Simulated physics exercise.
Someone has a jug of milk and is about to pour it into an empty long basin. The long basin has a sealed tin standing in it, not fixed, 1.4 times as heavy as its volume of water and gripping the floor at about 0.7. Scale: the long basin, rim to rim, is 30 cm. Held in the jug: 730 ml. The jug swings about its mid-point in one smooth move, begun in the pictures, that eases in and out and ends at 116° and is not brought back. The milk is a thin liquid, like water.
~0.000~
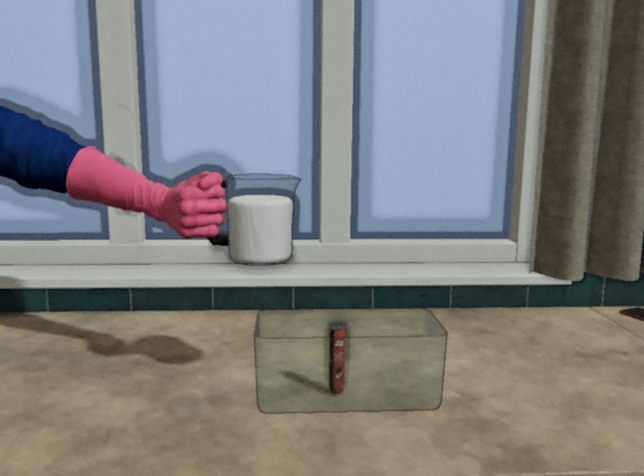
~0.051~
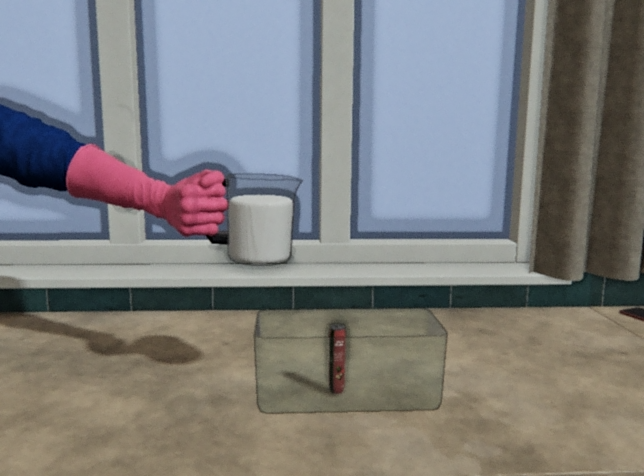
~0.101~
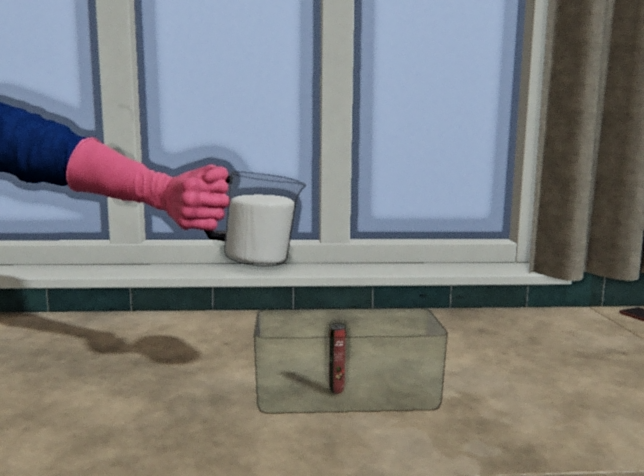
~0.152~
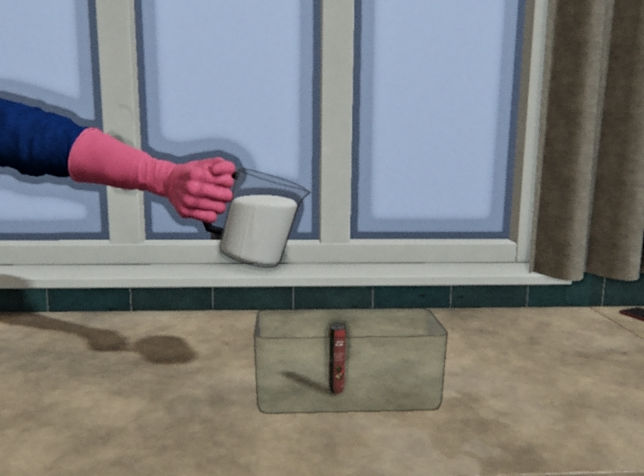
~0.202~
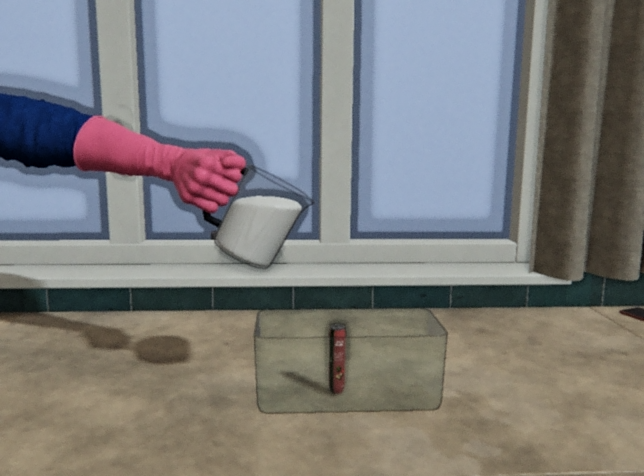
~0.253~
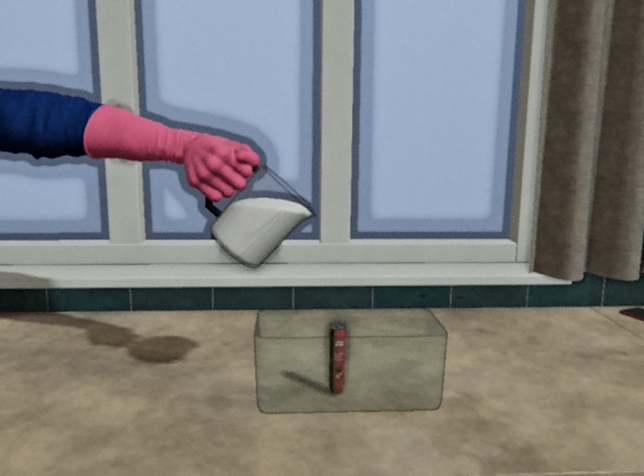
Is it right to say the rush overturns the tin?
It ends up tipped over.
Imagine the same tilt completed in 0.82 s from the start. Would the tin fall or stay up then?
Tips over.
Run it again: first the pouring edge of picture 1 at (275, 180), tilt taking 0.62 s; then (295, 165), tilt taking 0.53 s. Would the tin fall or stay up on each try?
In the first try it comes down; in the second it comes down.
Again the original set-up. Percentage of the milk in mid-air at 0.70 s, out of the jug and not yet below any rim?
Airborne share: Near 18 %.
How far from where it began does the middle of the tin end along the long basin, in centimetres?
It finishes around 8.0 cm from where it began.
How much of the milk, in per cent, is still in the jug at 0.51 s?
Near 56 in a hundred.
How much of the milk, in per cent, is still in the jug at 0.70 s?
What remains is about 10 percent of it all.
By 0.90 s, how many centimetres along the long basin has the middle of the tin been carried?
Close to 7 cm.
By 0.51 s the tilt is 108° and 56 per cent is still to pour; the tin stands where it began.
By 0.70 s the tilt is 116° and 9 per cent is still to pour; the tin stands where it began.
By 0.90 s the tilt is 116° and 0 per cent is still to pour; the tin lies on its side.
By 1.12 s the tilt is 116° and 0 per cent is still to pour; the tin lies on its side.
At rest the tin lies on its side.
